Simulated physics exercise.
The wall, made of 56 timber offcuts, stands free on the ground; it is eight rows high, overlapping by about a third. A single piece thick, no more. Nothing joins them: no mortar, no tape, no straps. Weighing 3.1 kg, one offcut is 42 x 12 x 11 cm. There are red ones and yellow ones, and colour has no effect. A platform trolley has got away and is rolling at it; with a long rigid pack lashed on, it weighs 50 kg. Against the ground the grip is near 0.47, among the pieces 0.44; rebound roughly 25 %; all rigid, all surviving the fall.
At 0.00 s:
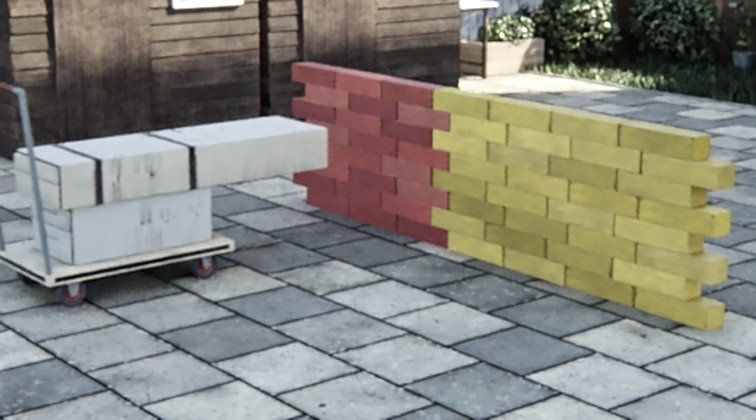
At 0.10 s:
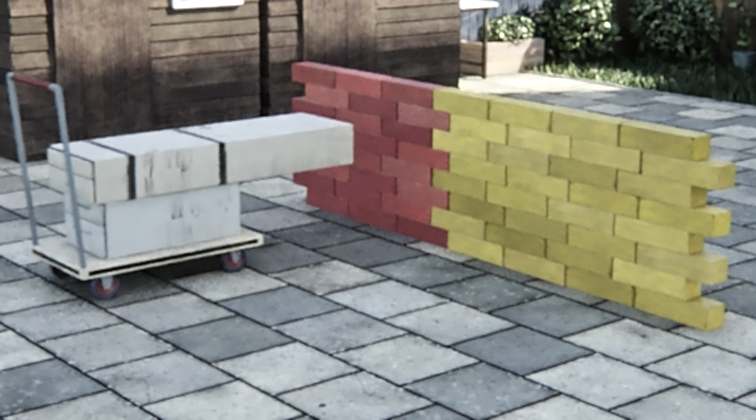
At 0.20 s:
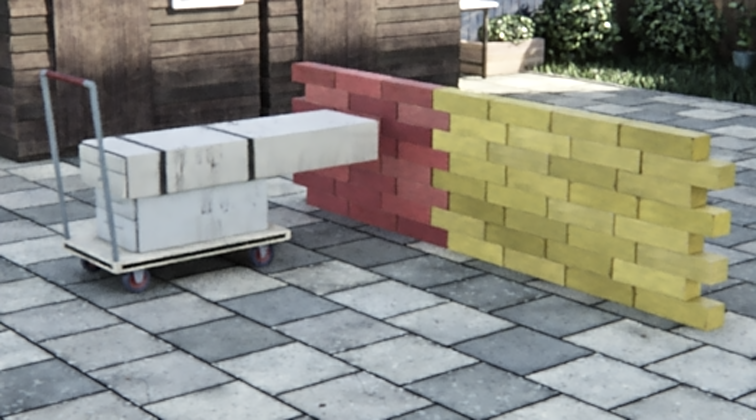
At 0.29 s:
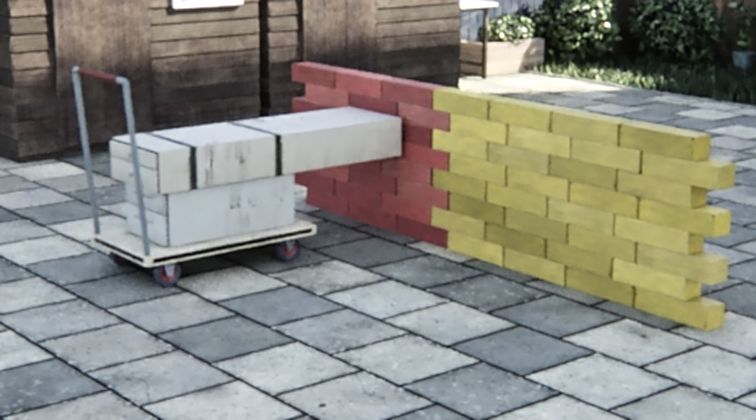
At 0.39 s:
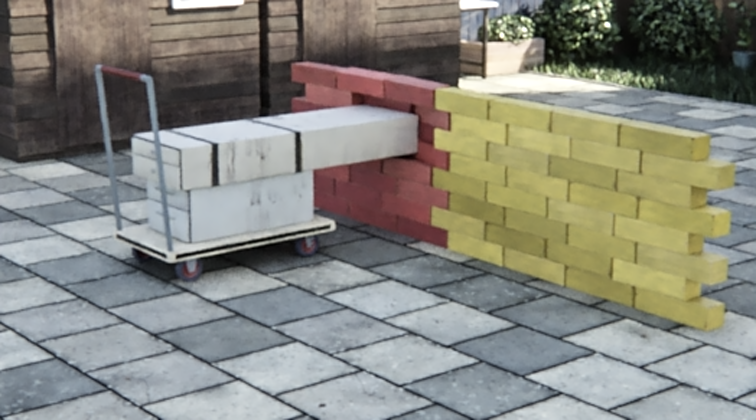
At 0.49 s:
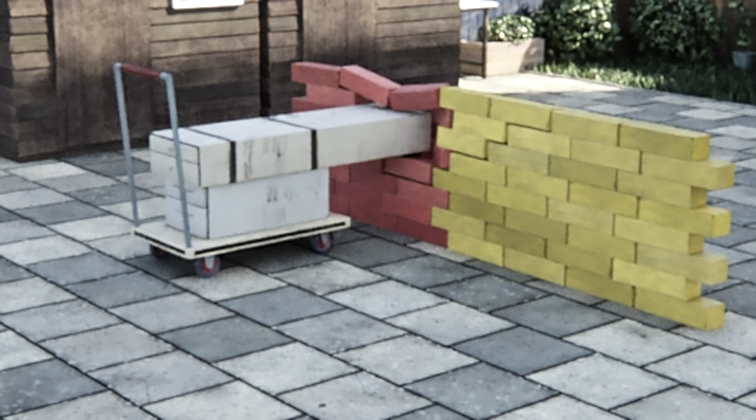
The video shows a platform trolley carrying a long pale pack rolling rightward across paving toward a freestanding wall of red and yellow blocks, then the pack pushes into the red section, shifting and tilting several blocks near the top.
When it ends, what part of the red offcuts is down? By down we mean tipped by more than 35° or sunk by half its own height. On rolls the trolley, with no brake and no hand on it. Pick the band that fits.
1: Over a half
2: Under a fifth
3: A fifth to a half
3.
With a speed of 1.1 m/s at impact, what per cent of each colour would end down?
Yellow 10%, red 60%.
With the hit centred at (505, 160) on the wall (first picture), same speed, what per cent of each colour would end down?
Result - yellow: 40 %; red: 10 %.
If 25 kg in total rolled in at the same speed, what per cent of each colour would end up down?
Down by colour: Yellow 10, red 50 per cent.
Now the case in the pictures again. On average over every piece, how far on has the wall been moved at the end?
10 cm or so.
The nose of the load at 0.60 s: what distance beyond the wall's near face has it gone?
Measured: Approx. 30 cm.
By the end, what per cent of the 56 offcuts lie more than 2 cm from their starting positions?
Shifted fraction is 35 per cent.
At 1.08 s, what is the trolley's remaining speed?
Roughly 0.3 m/s.
After 0.60 s, load 30 cm past the wall's line, still rolling; 4 of the 24 red offcuts down (4 of 56 in all colours); top red offcut unmoved.
After 0.82 s, load 49 cm past the wall's line, still rolling; 7 of the 24 red offcuts down (11 of 56 in all colours); top red offcut unmoved.
After 1.08 s, load 67 cm past the wall's line, still rolling; 7 of the 24 red offcuts down (11 of 56 in all colours); top red offcut unmoved.
After 1.54 s, load 69 cm past the wall's line, stopped; 8 of the 24 red offcuts down (12 of 56 in all colours); top red offcut 22 mm from its place.
In the end (2.3 s), load 69 cm past the wall's line, stopped; 8 of the 24 red offcuts down (12 of 56 in all colours); top red offcut 13 mm from its place; top yellow offcut unmoved. That is 33 per cent. From the last view, middles, top red offcut near (322, 75), top yellow offcut near (592, 127).
